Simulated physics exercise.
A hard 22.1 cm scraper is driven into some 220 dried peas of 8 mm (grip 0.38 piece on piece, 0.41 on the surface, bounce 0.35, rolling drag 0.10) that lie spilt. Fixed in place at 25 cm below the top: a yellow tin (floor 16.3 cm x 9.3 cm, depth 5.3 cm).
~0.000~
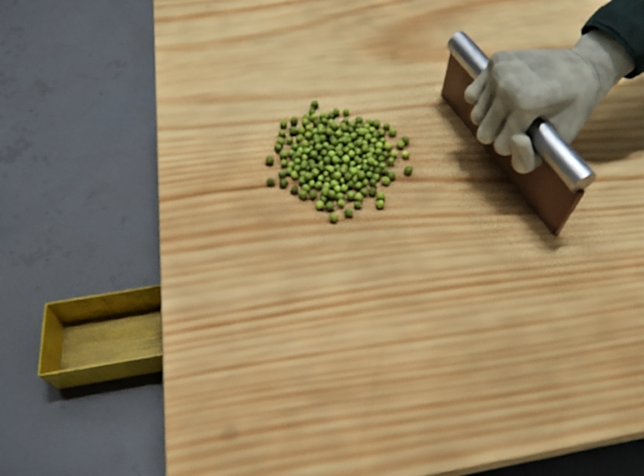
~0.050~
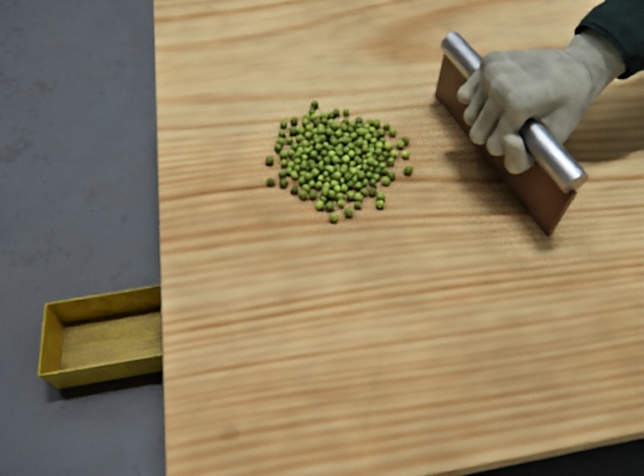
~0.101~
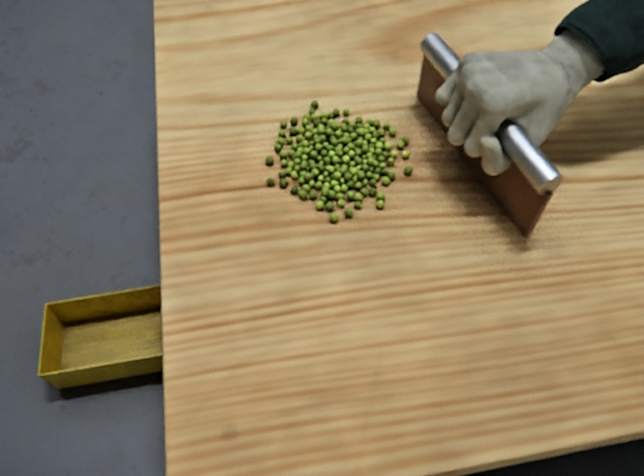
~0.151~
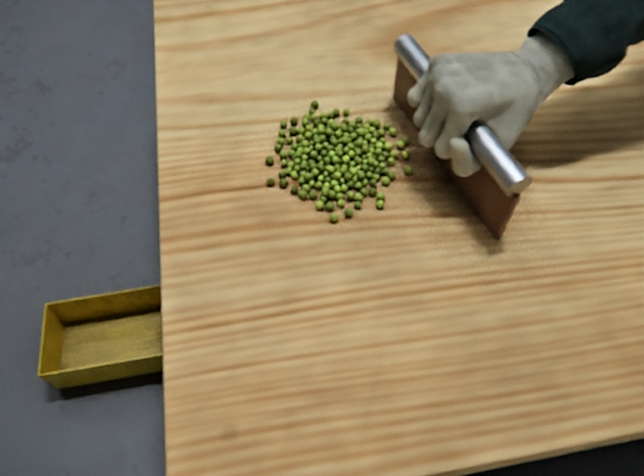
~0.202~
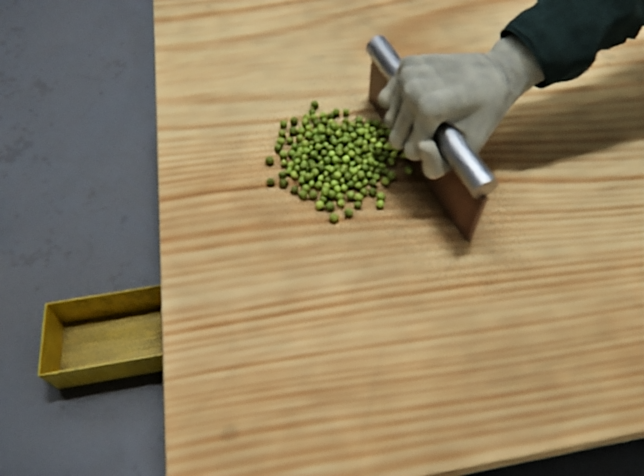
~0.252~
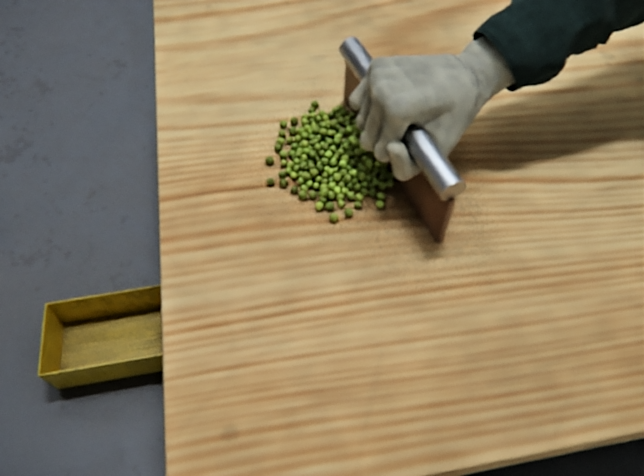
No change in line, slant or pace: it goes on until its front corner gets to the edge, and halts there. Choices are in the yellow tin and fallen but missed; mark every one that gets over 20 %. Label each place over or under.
For yellow tin: Over. For fallen but missed: Over.
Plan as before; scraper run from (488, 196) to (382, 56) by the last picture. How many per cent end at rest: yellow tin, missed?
Final tally - yellow tin 15, missed 45.
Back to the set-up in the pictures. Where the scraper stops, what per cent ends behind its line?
Near 5 percent, give or take.
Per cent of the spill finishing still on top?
Close to 10 in a hundred.
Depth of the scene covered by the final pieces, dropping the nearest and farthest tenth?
It spans about 30 cm.
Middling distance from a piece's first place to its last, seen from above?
Estimate: Approx. 30 cm.
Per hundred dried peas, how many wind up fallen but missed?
Roughly 60 %.
After 0.47 s, scraper 24 cm from its start, spill 19 cm wide; still on top 100 %.
Then, at 0.69 s, scraper 33 cm from its start, spill 25 cm wide; off the edge, not caught 35 %, still on top 65 %.
After 0.88 s, scraper 33 cm from its start, spill 28 cm wide; yellow tin 20 %, off the edge, not caught 65 %, still on top 15 %.
In the end, at 2.2 s, yellow tin 30 %, fallen but missed 60 %, still on top 10 %.
